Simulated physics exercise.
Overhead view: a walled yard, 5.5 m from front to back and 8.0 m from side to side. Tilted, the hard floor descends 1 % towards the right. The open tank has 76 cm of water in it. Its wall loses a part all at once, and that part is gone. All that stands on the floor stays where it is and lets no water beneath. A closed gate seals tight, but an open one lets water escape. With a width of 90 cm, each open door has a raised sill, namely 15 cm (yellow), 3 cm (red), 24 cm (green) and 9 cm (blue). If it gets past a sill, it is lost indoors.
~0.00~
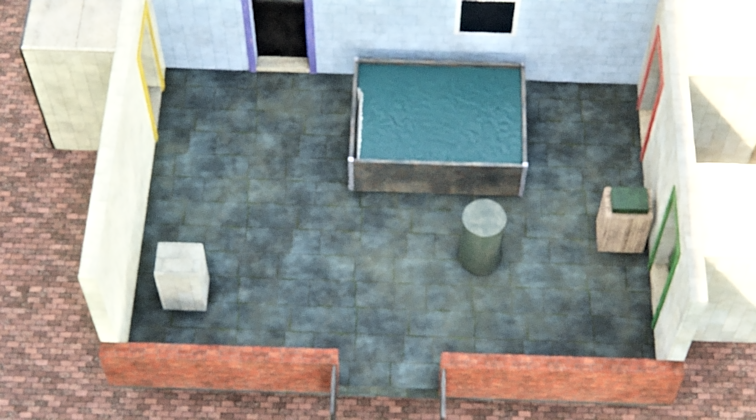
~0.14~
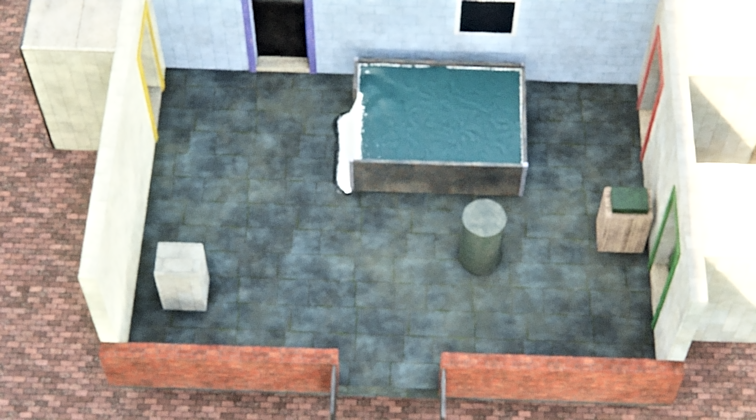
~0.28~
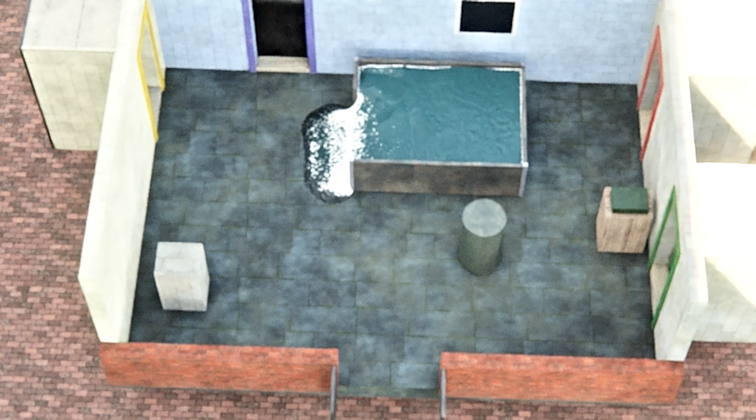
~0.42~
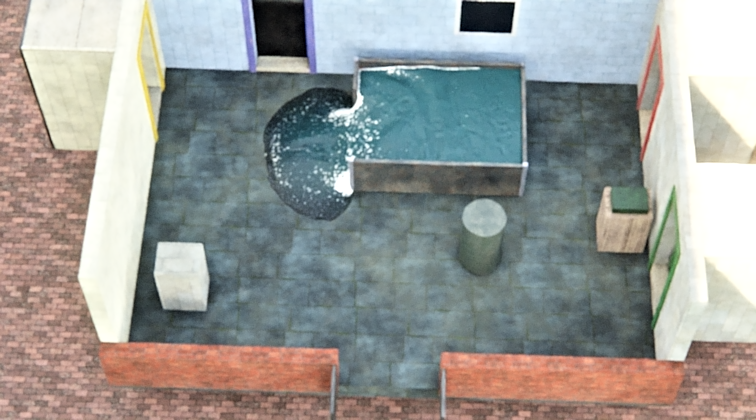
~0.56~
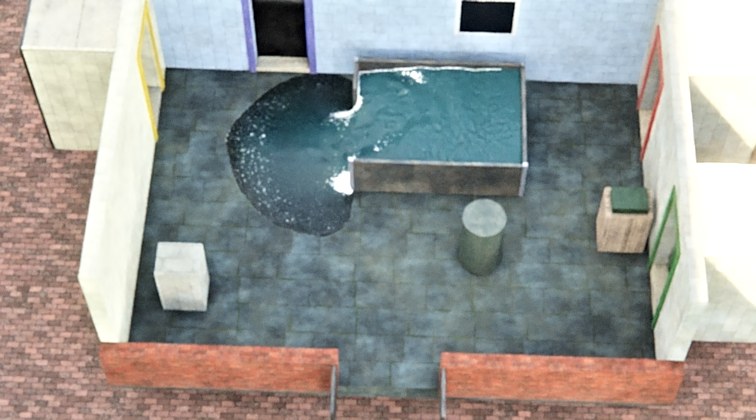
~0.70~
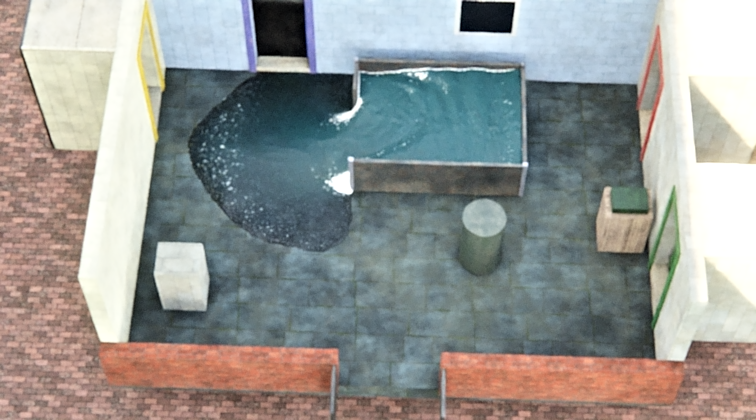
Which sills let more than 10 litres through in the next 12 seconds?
One by one: Yellow door: Tops it; red door: Tops it; green door: Fails to top it; blue door: Tops it.
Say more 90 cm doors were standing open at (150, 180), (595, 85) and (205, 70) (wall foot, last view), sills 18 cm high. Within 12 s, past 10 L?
In that order: Beyond it, short of it, beyond it.
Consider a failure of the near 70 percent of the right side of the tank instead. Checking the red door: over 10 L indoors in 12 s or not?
Red: Exceeds.
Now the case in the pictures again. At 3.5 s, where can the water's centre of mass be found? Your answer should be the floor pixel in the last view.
Balance point at about (303, 177).
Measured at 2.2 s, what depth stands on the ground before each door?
Door by door, in cm: Yellow reads 36, red reads 0, green reads 0, blue reads 5.
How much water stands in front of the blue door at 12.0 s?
Depth: Approx. 7.5 cm.
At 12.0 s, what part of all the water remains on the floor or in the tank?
Close to 86 in a hundred remains.
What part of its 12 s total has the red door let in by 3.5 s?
0 percent or so by then.
After 1.4 s water covers 30 % of the floor and is deepest (40 cm) near (166, 71); yellow door 28 cm at the sill, 16 L in, red door not reached, green door not reached, blue door 9 cm at the sill, 0 L in.
After 2.2 s water covers 35 % of the floor and is deepest (38 cm) near (163, 89); yellow door 36 cm at the sill, 79 L in, red door not reached, green door not reached, blue door 5 cm at the sill, 2 L in.
After 3.5 s water covers 40 % of the floor and is deepest (34 cm) near (127, 351); yellow door 26 cm at the sill, 197 L in, red door not reached, green door not reached, blue door 11 cm at the sill, 4 L in.
After 7.0 s water covers 85 % of the floor and is deepest (18 cm) near (655, 360); yellow door 15 cm at the sill, 229 L in, red door not reached, green door 10 cm at the sill, 0 L in, blue door 12 cm at the sill, 47 L in.
After 12.0 s water covers 100 % of the floor and is deepest (18 cm) near (637, 265); yellow door 6 cm at the sill, 229 L in, red door 10 cm at the sill, 52 L in, green door 17 cm at the sill, 0 L in, blue door 7 cm at the sill, 55 L in.
